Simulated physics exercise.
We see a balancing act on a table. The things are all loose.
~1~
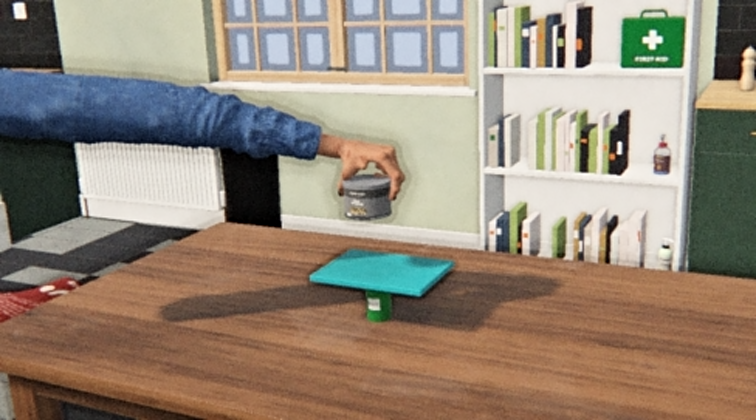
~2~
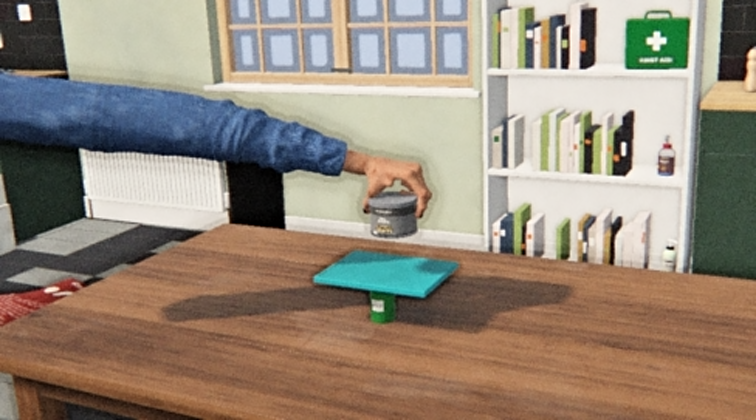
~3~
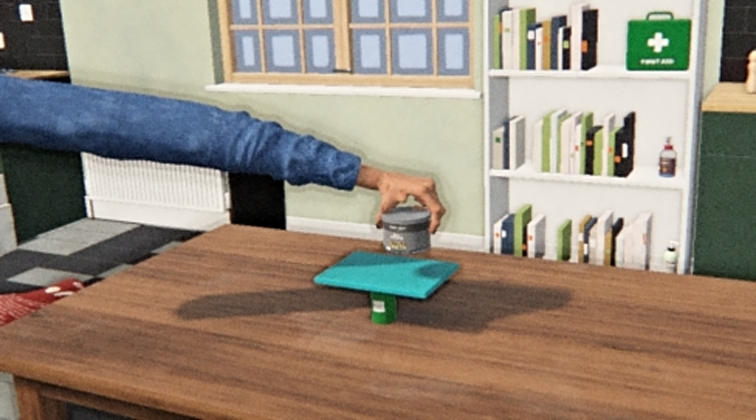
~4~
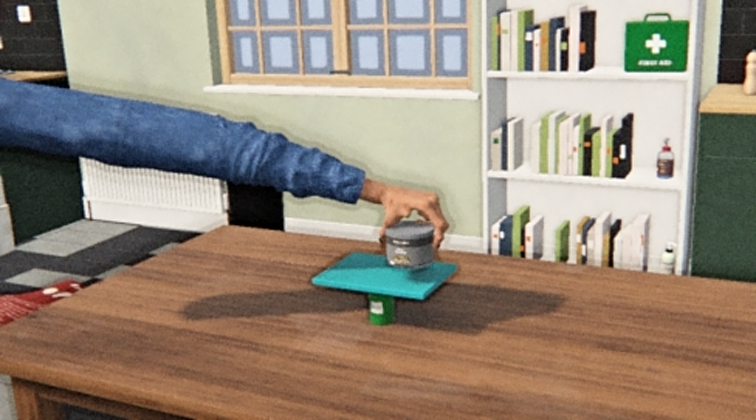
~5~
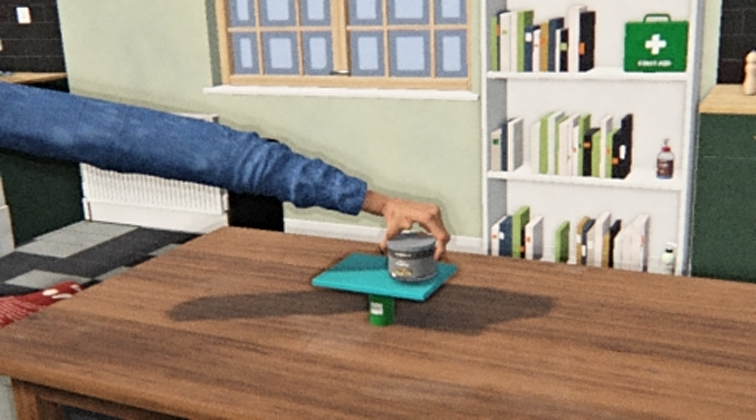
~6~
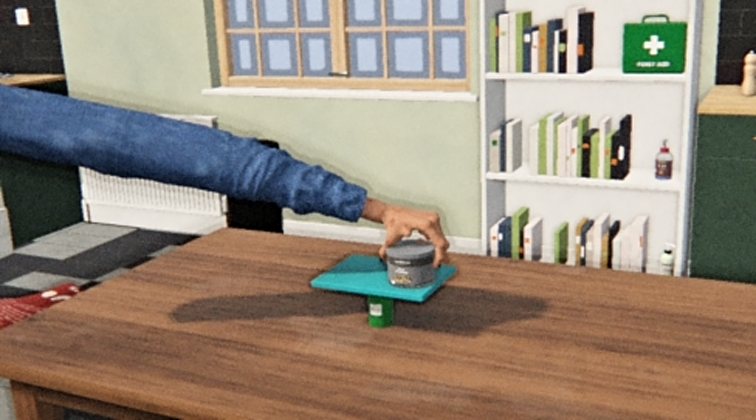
On a wooden table, a hand lowers a grey tub onto the right side of a teal board.
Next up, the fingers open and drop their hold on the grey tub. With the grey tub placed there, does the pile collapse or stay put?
It collapses.
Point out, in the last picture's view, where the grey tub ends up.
Look around (452, 316) in the final frame.
Then, 0.40 s on from there, grey tub now fallen; turquoise lid turned 51° from how it was put.
Then, 0.50 s on from there, turquoise lid turned 59° from how it was put.
Then, 1.20 s on from there, turquoise lid turned 47° from how it was put.
In the end, fallen, grey tub; toppled in the stack, turquoise lid; green shaker unmoved. At the end, from the last picture's camera, grey tub near (452, 316). The stack comes apart.
